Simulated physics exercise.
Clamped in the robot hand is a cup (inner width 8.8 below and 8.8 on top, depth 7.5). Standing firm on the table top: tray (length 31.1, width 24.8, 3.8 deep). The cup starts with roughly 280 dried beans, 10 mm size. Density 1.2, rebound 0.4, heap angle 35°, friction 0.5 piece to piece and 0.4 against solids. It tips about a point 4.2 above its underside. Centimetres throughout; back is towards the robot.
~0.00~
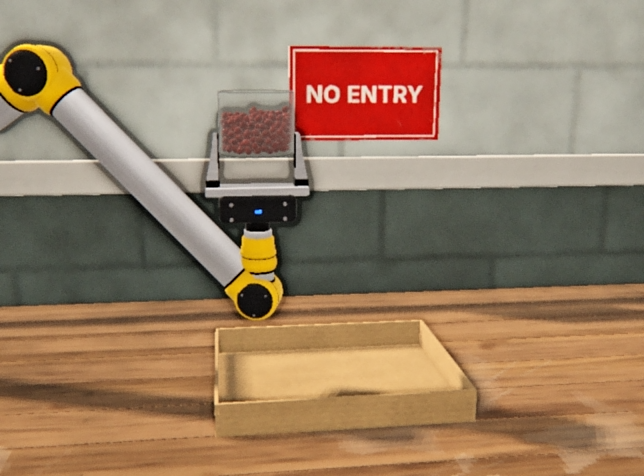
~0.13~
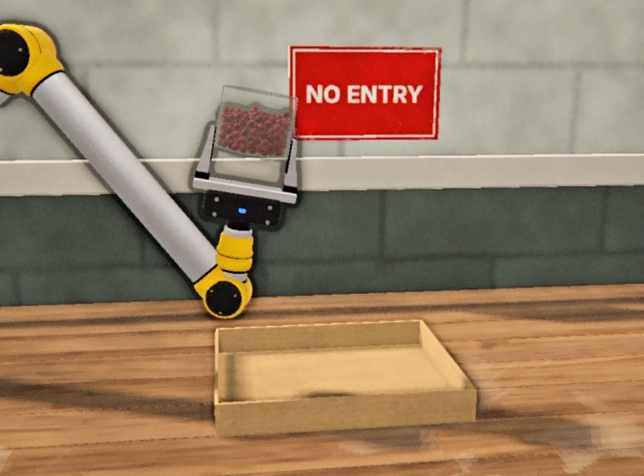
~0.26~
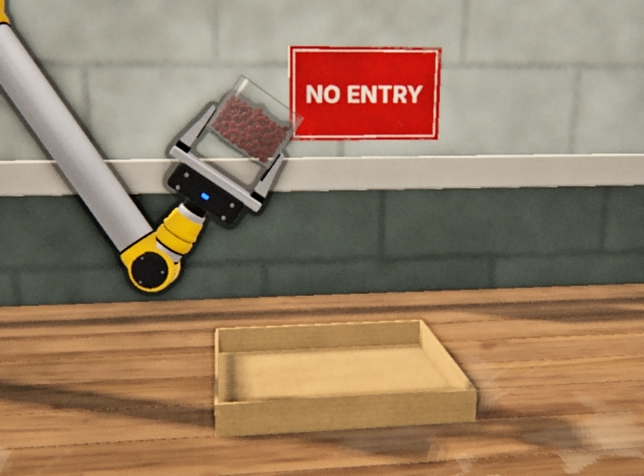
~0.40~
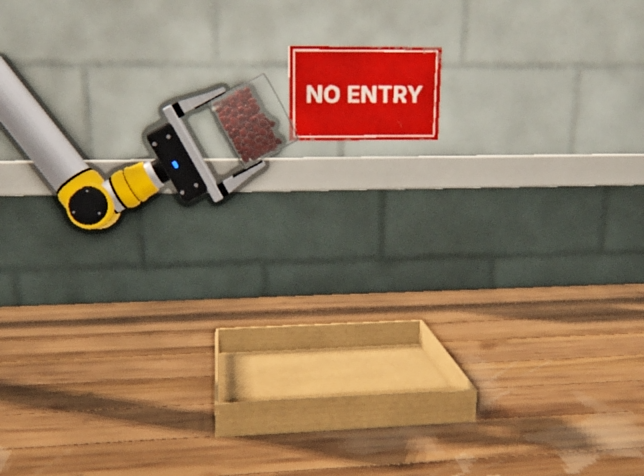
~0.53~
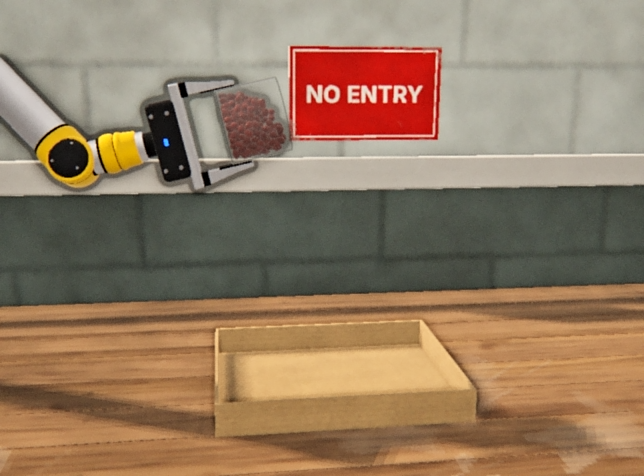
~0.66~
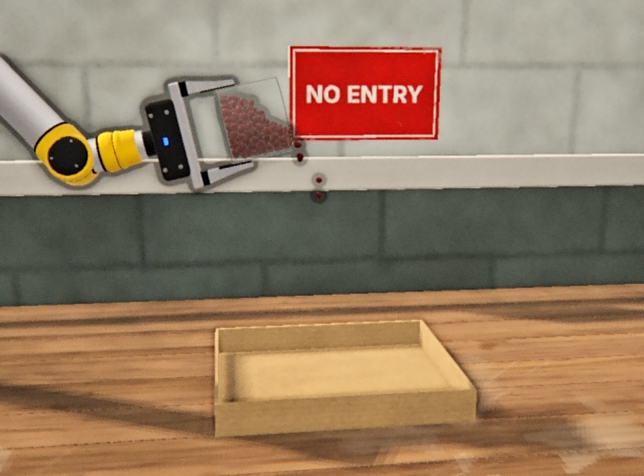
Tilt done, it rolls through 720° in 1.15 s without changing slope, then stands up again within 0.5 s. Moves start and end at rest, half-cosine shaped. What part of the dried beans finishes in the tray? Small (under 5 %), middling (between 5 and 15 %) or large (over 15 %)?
A large share, over 15 %, ends in the tray.
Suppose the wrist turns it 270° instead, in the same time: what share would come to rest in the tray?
In that case some 30 per cent.
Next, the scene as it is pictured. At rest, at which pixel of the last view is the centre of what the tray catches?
At about (364, 371).
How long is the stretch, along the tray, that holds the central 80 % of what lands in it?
Roughly 18 cm.
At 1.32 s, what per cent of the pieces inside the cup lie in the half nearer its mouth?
Some 35 per cent.
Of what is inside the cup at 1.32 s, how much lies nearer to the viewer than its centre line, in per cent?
Some 40 per cent.
By 1.32 s, tipped 78°, highest piece 40 above the table; 248 in the cup, 17 in the tray, 14 in flight or on a rim.
By 1.98 s, tipped 58°, highest piece 37 above the table; 215 in the cup, 60 in the tray, 1 on the table or floor, 3 in flight or on a rim.
By 2.51 s, upright, highest piece 39 above the table; 213 in the cup, 65 in the tray, 1 on the table or floor.
By 3.21 s, upright, highest piece 39 above the table; 213 in the cup, 65 in the tray, 1 on the table or floor.
Final count, 213 in the cup, 65 in the tray, 1 on the table or floor. That is 23 % in the tray.
